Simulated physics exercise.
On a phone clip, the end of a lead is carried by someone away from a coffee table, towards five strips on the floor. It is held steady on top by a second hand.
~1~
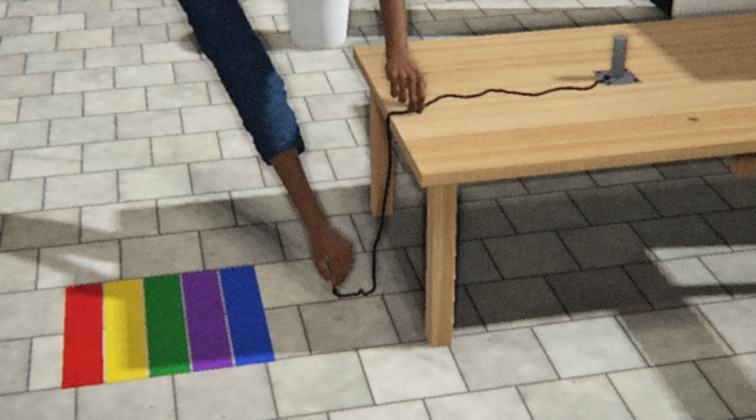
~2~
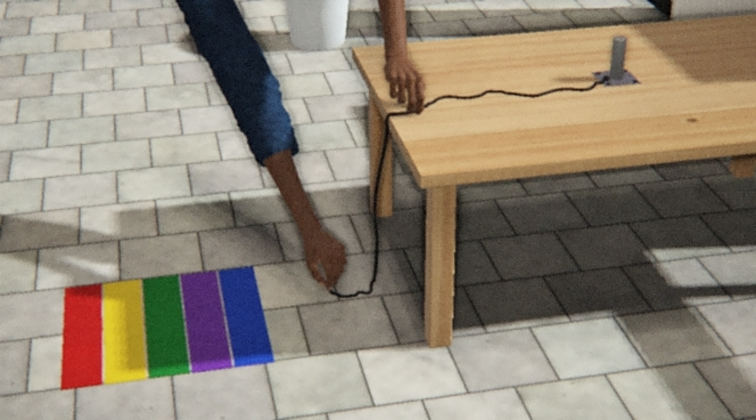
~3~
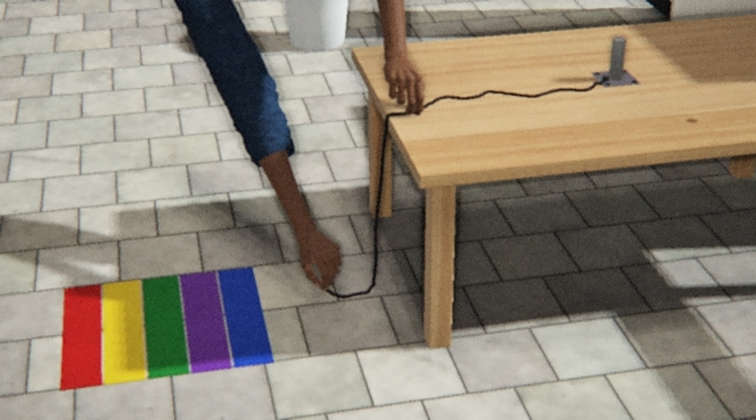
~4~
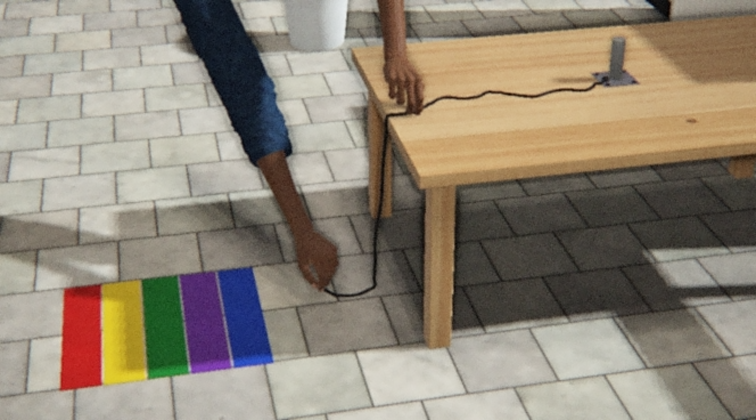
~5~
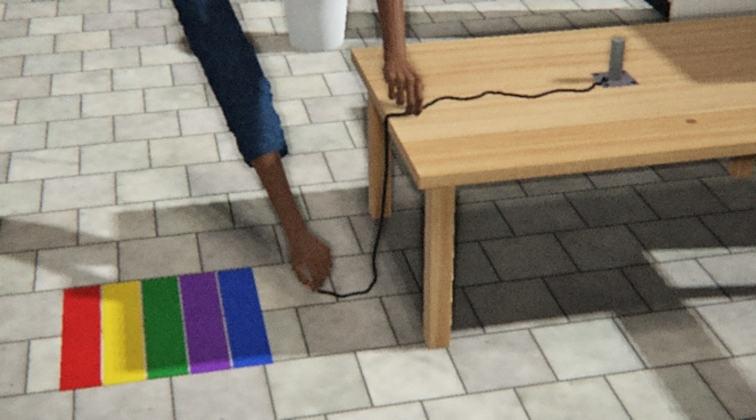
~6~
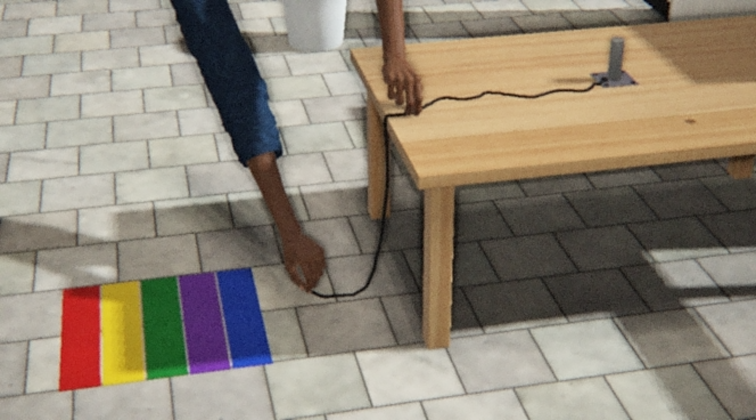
At the start, one hand holds the end of a dark cord low over the paved floor, right of five coloured strips, while another rests where it crosses the wooden table's edge. The lower hand then moves slightly left toward the blue strip, drawing the cord's end along, while the other hand stays put.
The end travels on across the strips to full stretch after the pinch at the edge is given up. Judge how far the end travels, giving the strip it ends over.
It ends over the green strip.
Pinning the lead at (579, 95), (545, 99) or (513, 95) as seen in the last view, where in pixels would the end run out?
Going through the tries, I'd expect close to (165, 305), (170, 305) and lastly (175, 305).
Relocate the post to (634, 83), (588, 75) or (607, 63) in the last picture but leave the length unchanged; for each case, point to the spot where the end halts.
You'd find it around (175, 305), then (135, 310), and finally (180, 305).
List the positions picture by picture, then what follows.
The first picture shows end (334, 283); blue (252, 345); purple (211, 350); green (168, 355); yellow (126, 361); red (83, 366).
The second picture shows end (327, 285); lead through (591, 89) (512, 94) (439, 99) (387, 132) (375, 206) (374, 281).
The third picture shows end (322, 286).
The fourth picture shows end (318, 287); lead through (590, 89) (511, 94) (438, 100) (387, 133) (380, 208) (374, 280).
The fifth picture shows end (312, 288).
The sixth picture shows end (306, 289); lead through (589, 90) (510, 95) (437, 100) (386, 133) (385, 207) (369, 282).
Early on, end near (242, 296); over blue.
Midway, end near (188, 303); over purple.
At the end of the slack, end near (156, 307); over green. It gets as far as the green strip.
